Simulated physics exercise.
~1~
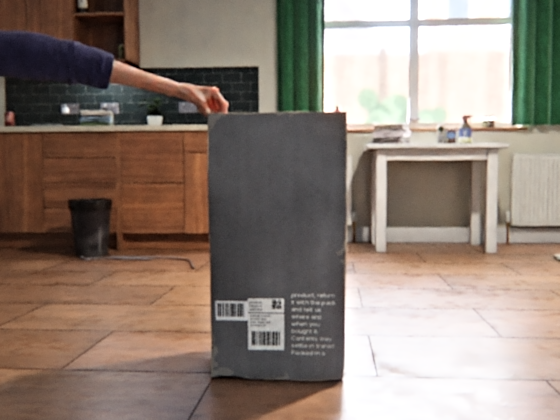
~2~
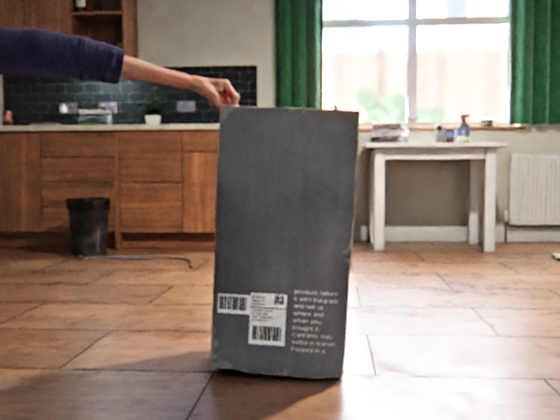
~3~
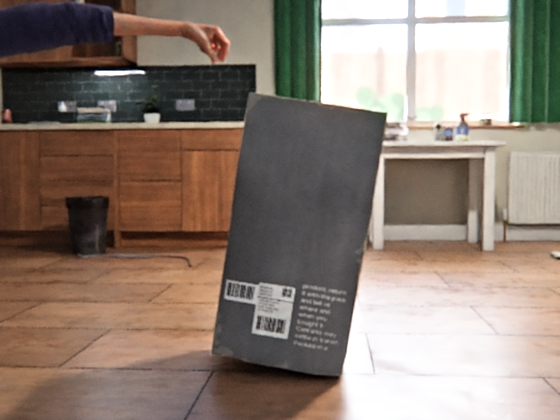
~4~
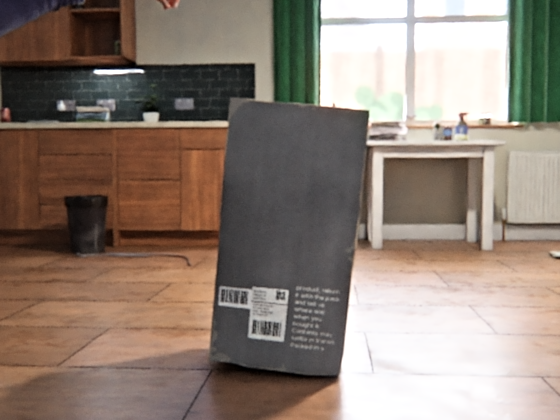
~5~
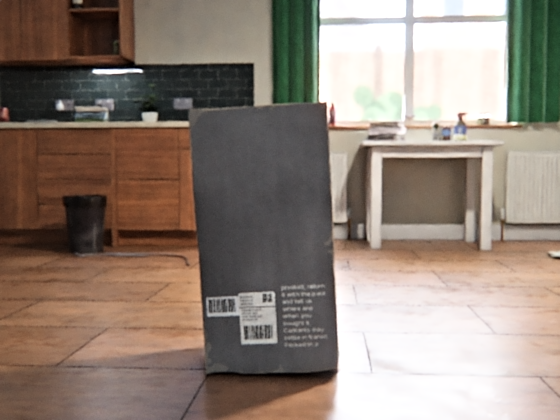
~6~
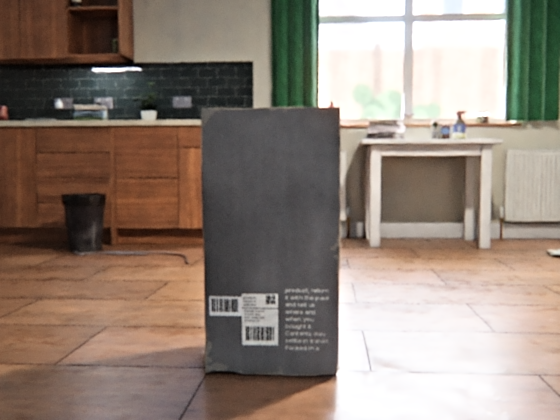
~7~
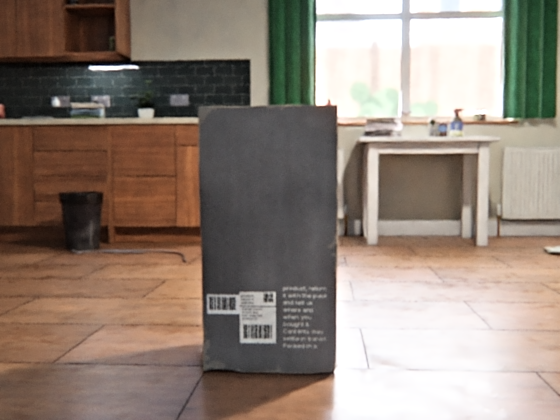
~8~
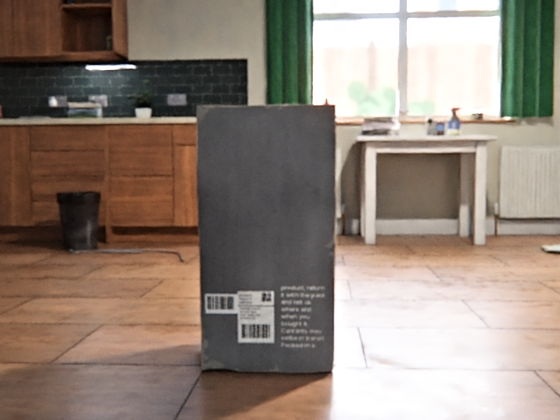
A tall grey box, tilted right by a hand and released, rocks back and settles upright.
